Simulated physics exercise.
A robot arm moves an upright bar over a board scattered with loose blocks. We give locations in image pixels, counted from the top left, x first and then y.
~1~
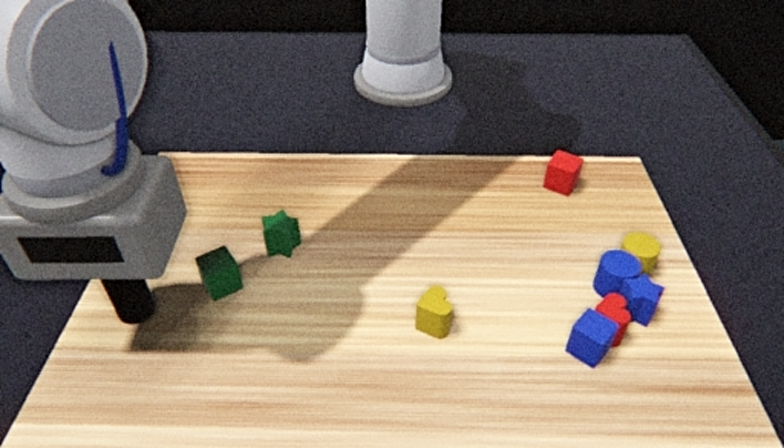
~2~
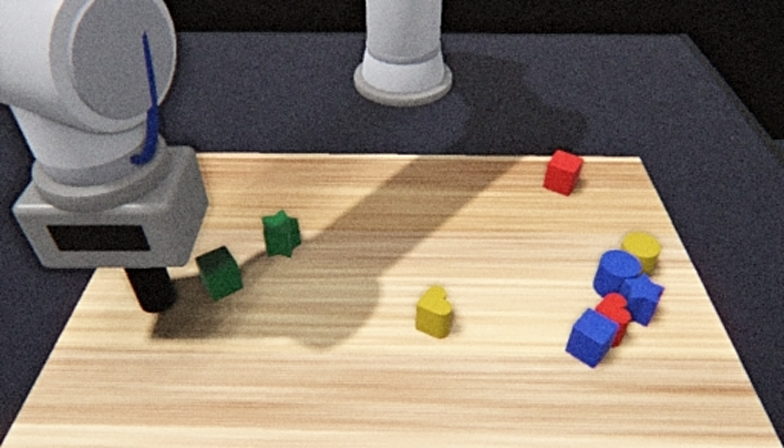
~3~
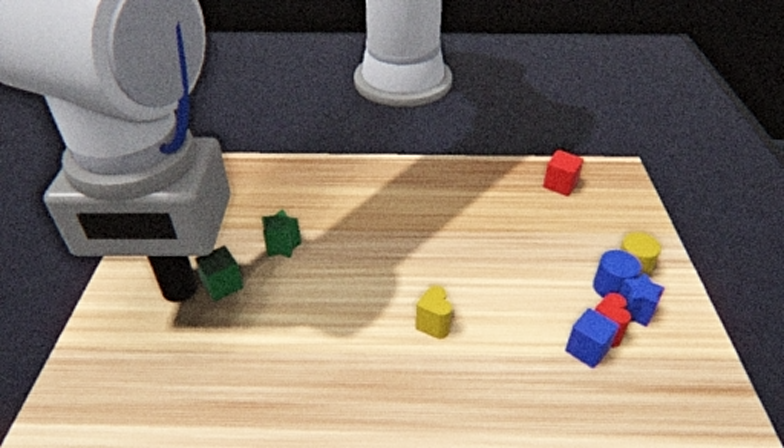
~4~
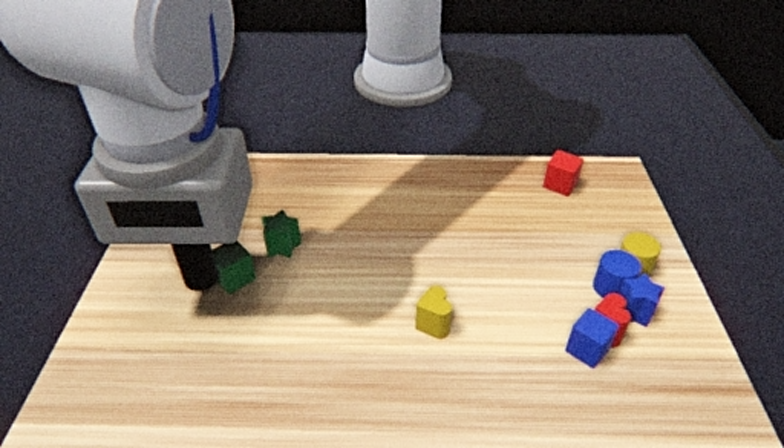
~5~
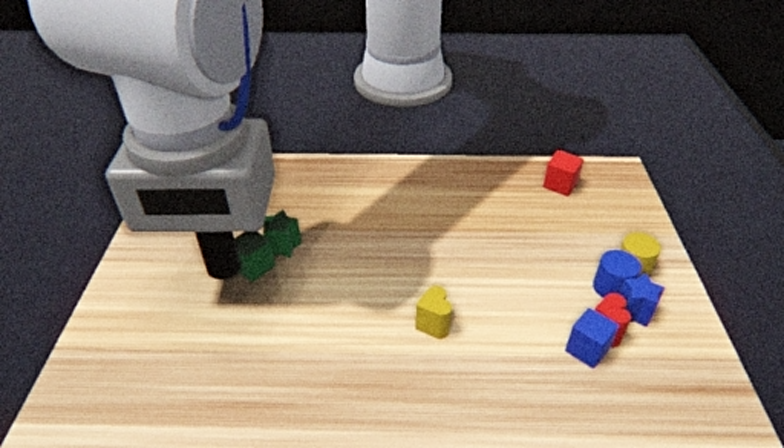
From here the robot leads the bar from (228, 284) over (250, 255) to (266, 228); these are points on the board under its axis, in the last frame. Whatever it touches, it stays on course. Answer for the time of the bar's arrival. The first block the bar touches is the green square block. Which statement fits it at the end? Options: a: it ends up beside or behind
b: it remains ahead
a: It ends up beside or behind.
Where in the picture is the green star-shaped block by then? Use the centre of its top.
Around pixel (315, 204).
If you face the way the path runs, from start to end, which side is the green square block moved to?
Answer: Right.
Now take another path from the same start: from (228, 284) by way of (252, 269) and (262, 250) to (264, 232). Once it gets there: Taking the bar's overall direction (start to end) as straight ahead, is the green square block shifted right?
I'd say yes.
What follows on the original path. Halfway along, bar at (247, 238); green square block at (277, 221), turned 40° clockwise; green star-shaped block at (304, 207), turned 15° anticlockwise.
At the end, bar at (262, 212); green square block at (286, 216), turned 55° clockwise; green star-shaped block at (315, 204), turned 20° anticlockwise.
